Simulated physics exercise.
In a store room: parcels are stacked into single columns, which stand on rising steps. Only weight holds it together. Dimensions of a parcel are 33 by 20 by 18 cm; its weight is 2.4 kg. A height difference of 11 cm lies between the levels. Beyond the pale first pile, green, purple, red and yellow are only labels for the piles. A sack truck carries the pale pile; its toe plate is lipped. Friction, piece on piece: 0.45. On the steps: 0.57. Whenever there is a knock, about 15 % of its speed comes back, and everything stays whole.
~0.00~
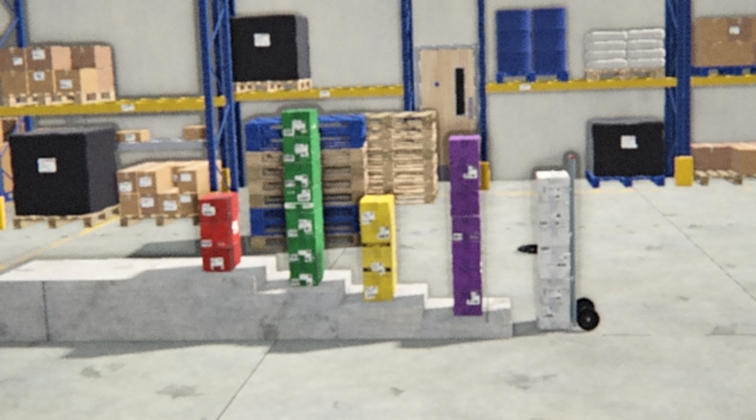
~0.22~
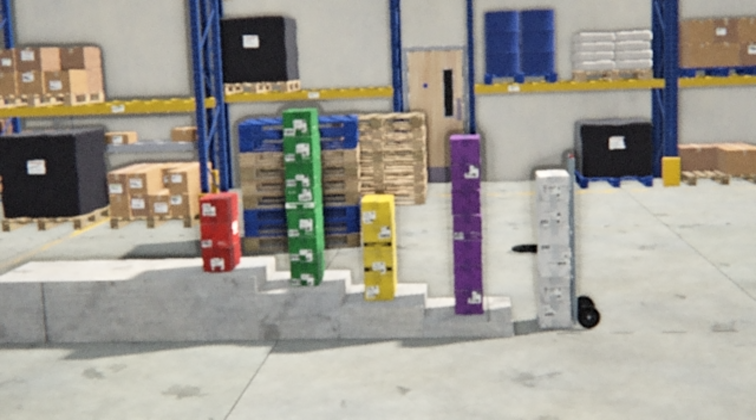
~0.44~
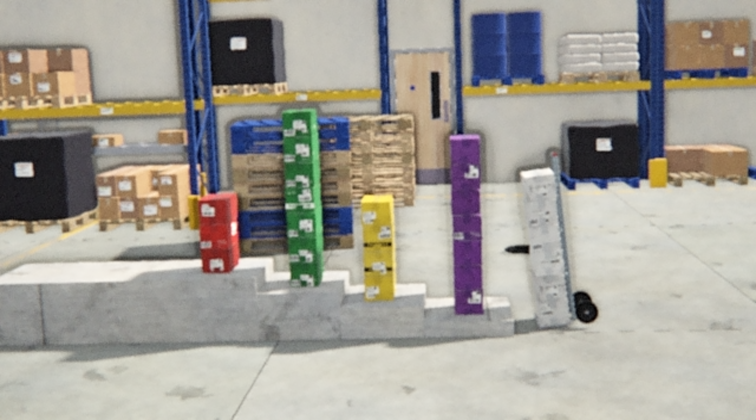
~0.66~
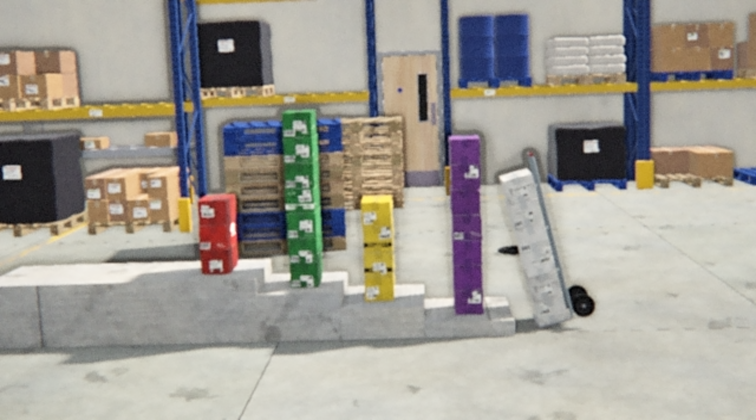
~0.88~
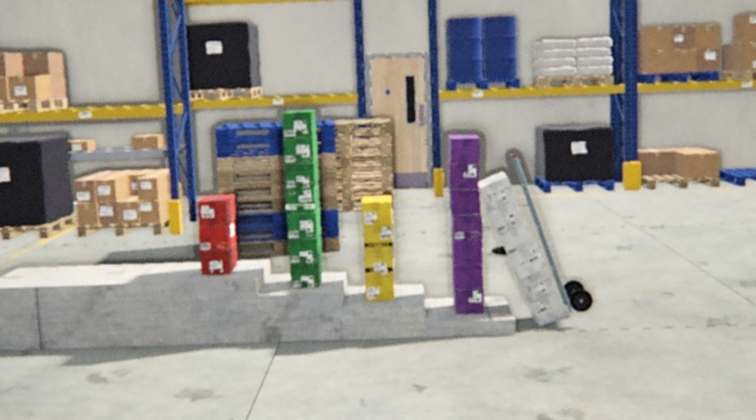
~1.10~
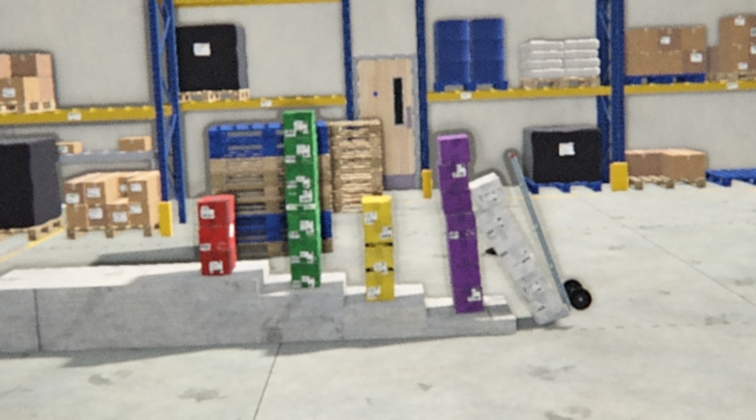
A hand truck carrying a stack of white boxes tilted steadily to the left until the boxes leaned against the tall purple stack, which then tilted slightly left, while the yellow, green and red stacks stayed upright.
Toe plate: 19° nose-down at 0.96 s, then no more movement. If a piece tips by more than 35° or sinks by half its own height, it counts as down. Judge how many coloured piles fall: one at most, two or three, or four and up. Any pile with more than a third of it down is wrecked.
Four and up.
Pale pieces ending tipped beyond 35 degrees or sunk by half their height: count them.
6 pale pieces.
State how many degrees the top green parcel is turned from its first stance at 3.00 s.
Roughly 130°.
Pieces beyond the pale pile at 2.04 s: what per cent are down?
By that time it is 35 percent.
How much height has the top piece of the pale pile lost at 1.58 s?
I'd put it at close to 20 cm below where it started.
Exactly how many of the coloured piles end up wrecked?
Tally: 4.
After 1.58 s, 6 of the pale pile down; none of the 21 other parcels down, 7 disturbed; top purple parcel 23° from how it stood, 54 mm lower.
After 2.04 s, 6 of the pale pile down; 7 of the 21 other parcels down; top purple parcel on its side; top yellow parcel 14° from how it stood.
After 3.00 s, 6 of the pale pile down; 18 of the 21 other parcels down; top purple parcel upside down; top green parcel on its side.
In the end (3.9 s), 6 of the pale pile down; 20 of the 21 other parcels down; top purple parcel upside down; top red parcel on its side. Wrecked, green, purple, red and yellow. From the last view, middles, top purple parcel near (277, 231), top red parcel near (135, 260).
